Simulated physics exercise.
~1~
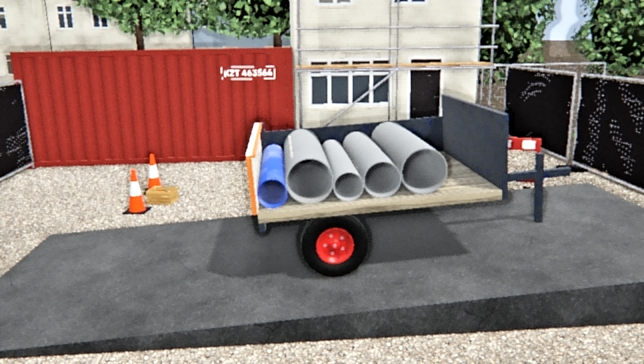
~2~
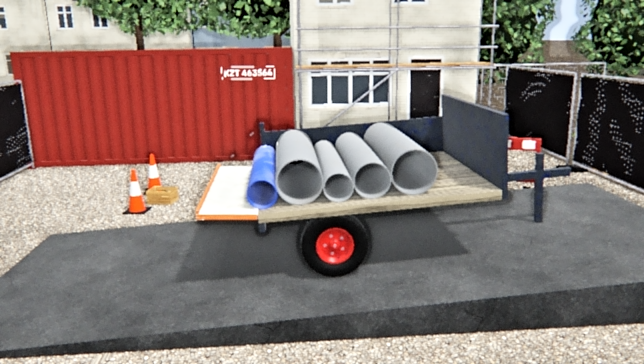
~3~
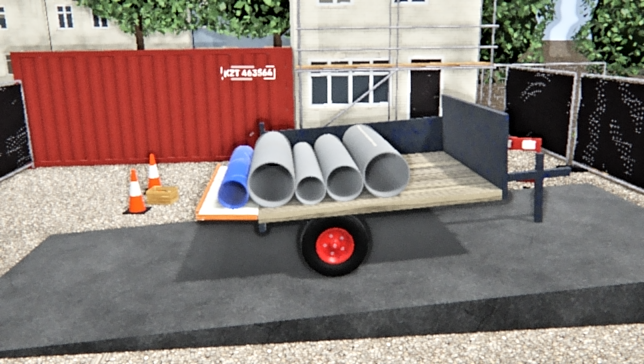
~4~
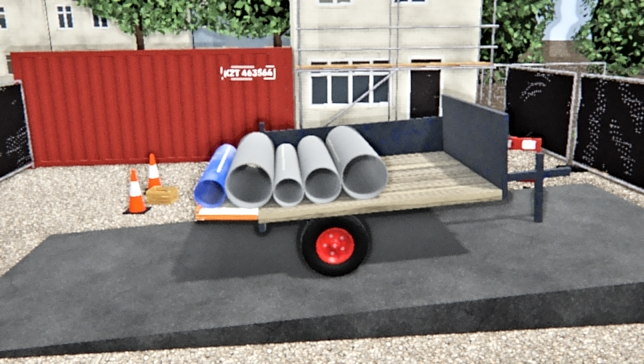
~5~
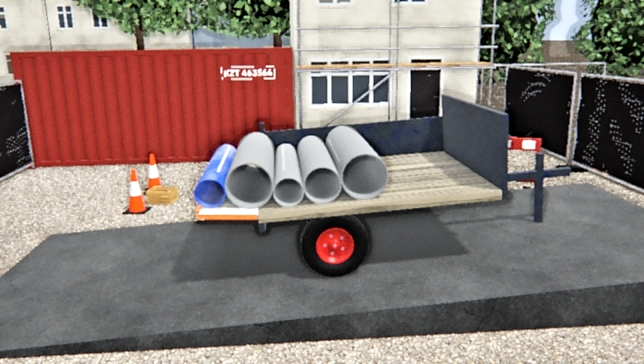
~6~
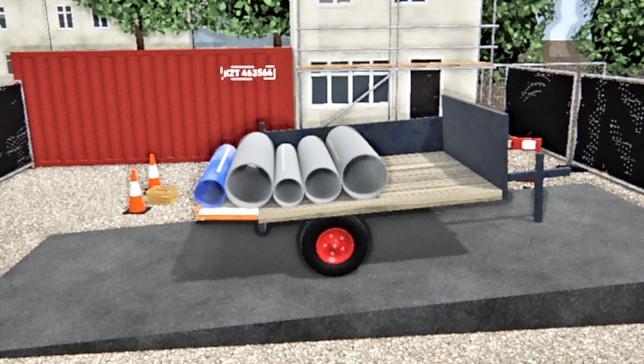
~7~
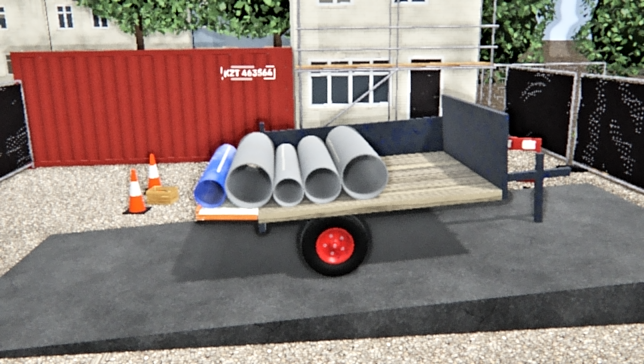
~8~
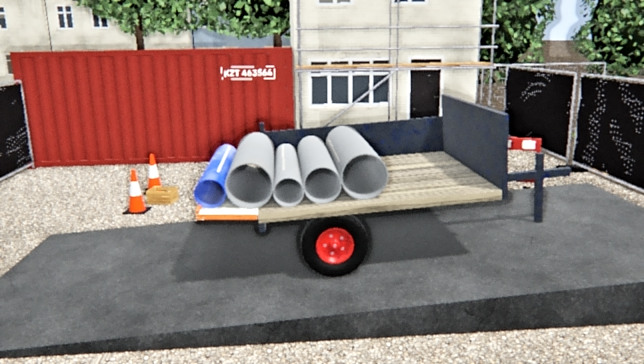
At first, five hollow pipes, a blue one at the left and four grey ones beside it, sit in a row on the wooden bed of a trailer, held behind its upright tailgate. The tailgate drops open to the left, and the pipes begin rolling that way. The blue pipe leads onto the lowered gate, with the grey ones following close behind and bare boards opening up at the right. The row then comes to a stop. It stays still, with the blue pipe resting on the tailgate near its outer edge and none fallen to the ground.
